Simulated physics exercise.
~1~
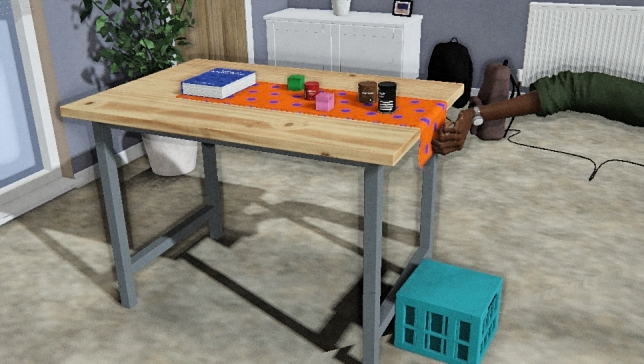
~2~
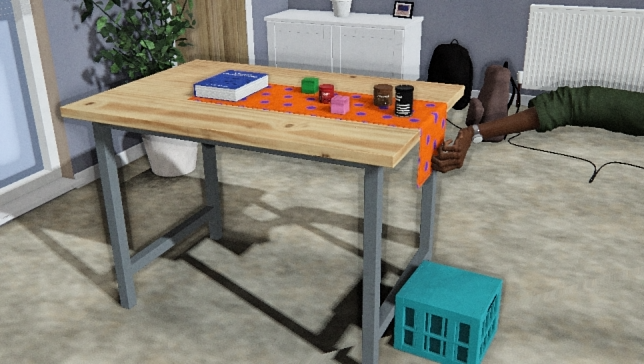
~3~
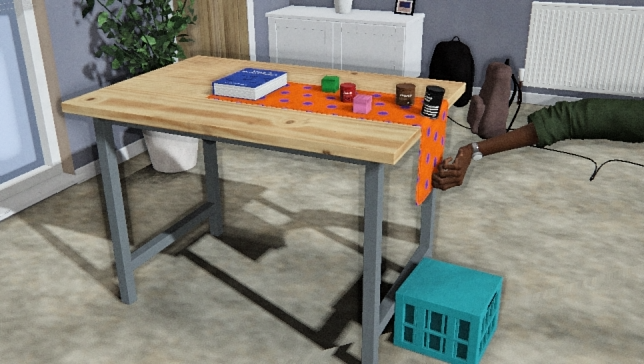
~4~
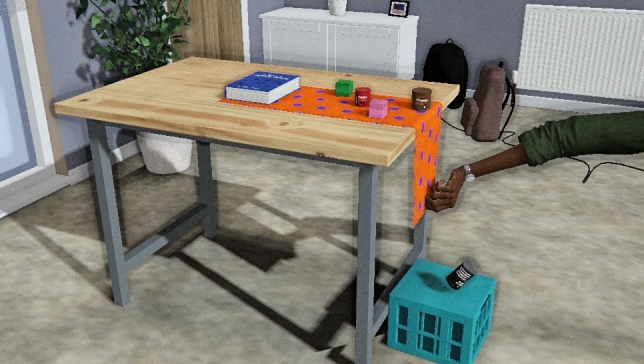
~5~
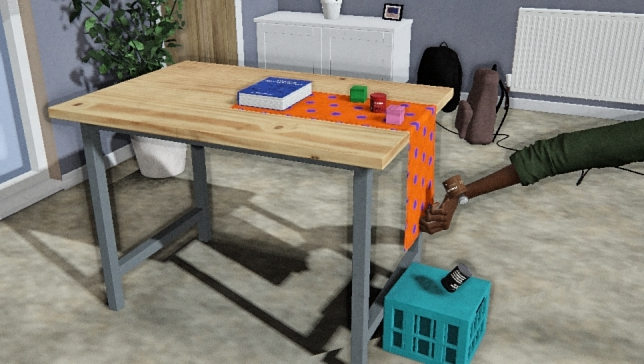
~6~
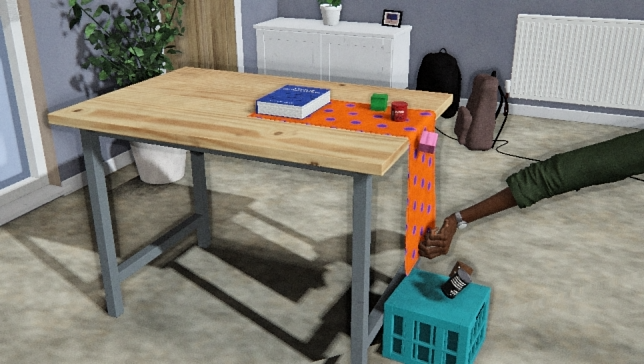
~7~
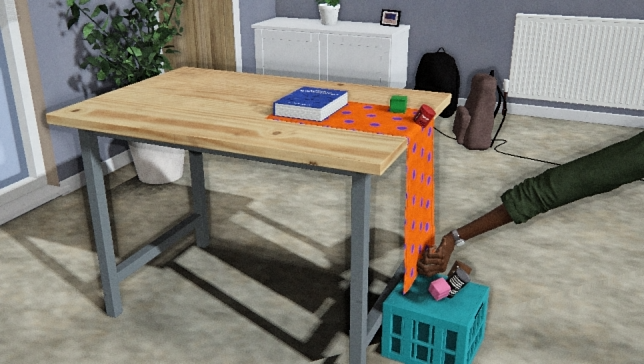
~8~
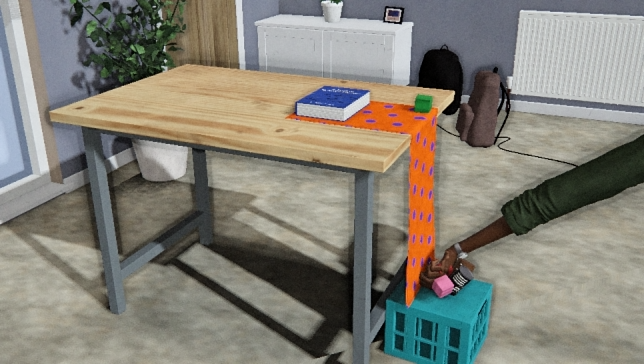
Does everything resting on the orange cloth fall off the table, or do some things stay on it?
Some things stay on the table. Four items fall off, while the blue book and the green cube are still on top at the end.
A hand pulls an orange cloth down to a crate, dropping four items off a table.
